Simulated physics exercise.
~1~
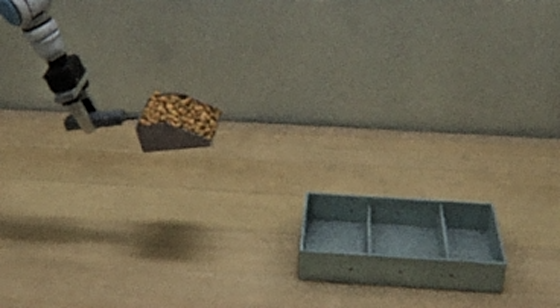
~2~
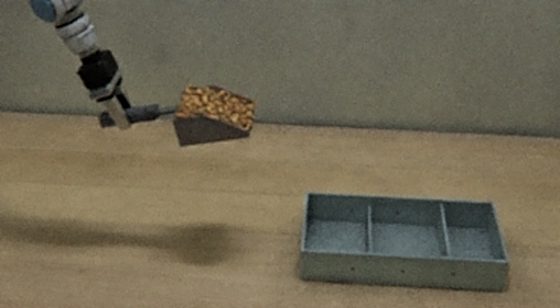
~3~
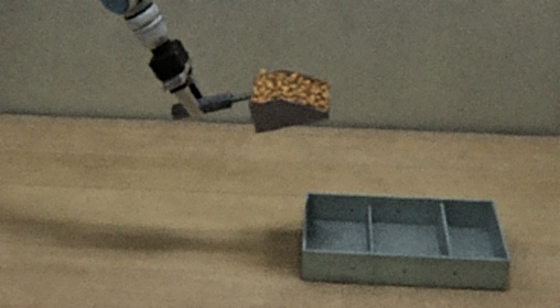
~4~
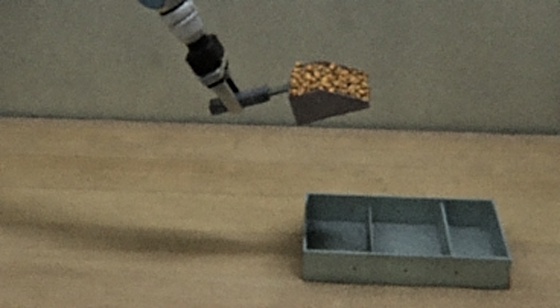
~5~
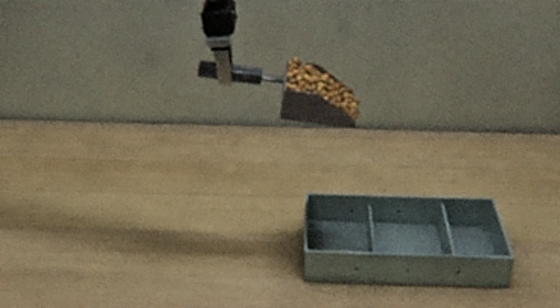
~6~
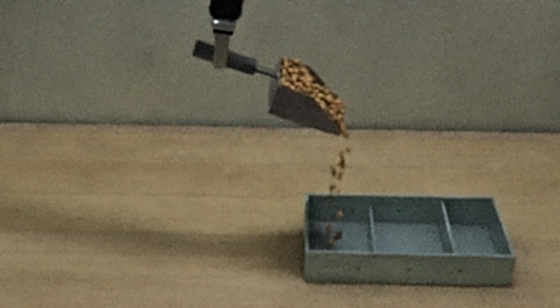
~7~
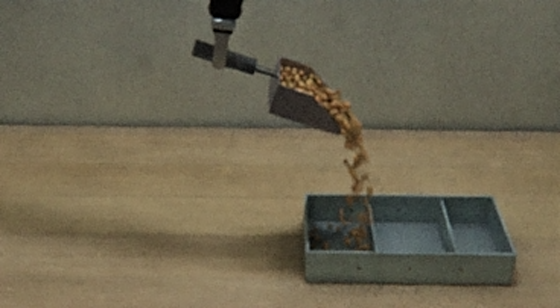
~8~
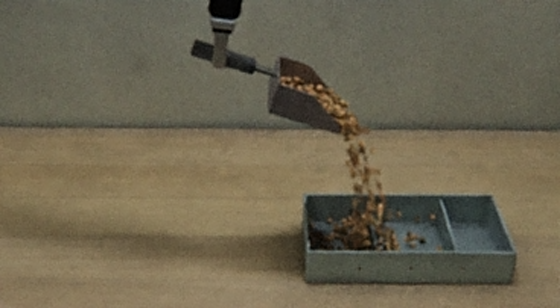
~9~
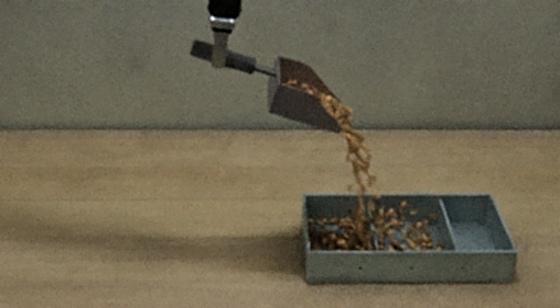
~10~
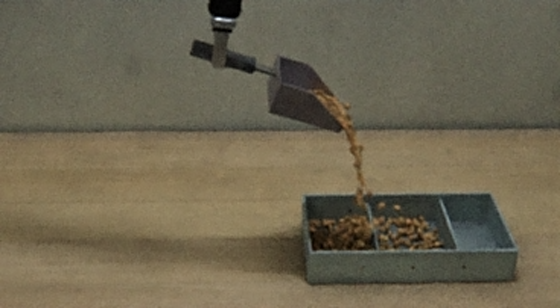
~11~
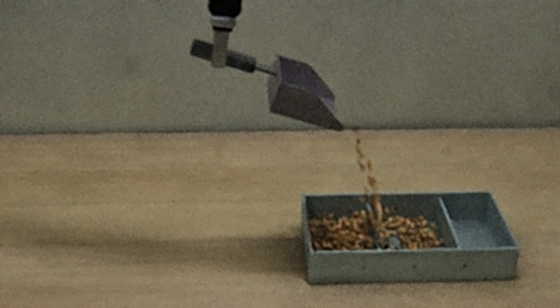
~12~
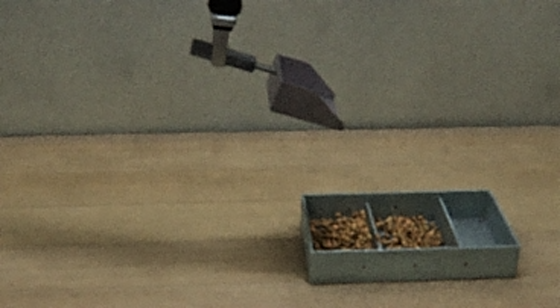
The footage shows a robot arm carrying a scoop heaped with dried chickpeas rightward above a grey three-part box on a table, then tilting it forward. The chickpeas stream down until the scoop is empty, ending in the left and middle parts, with the right one empty.
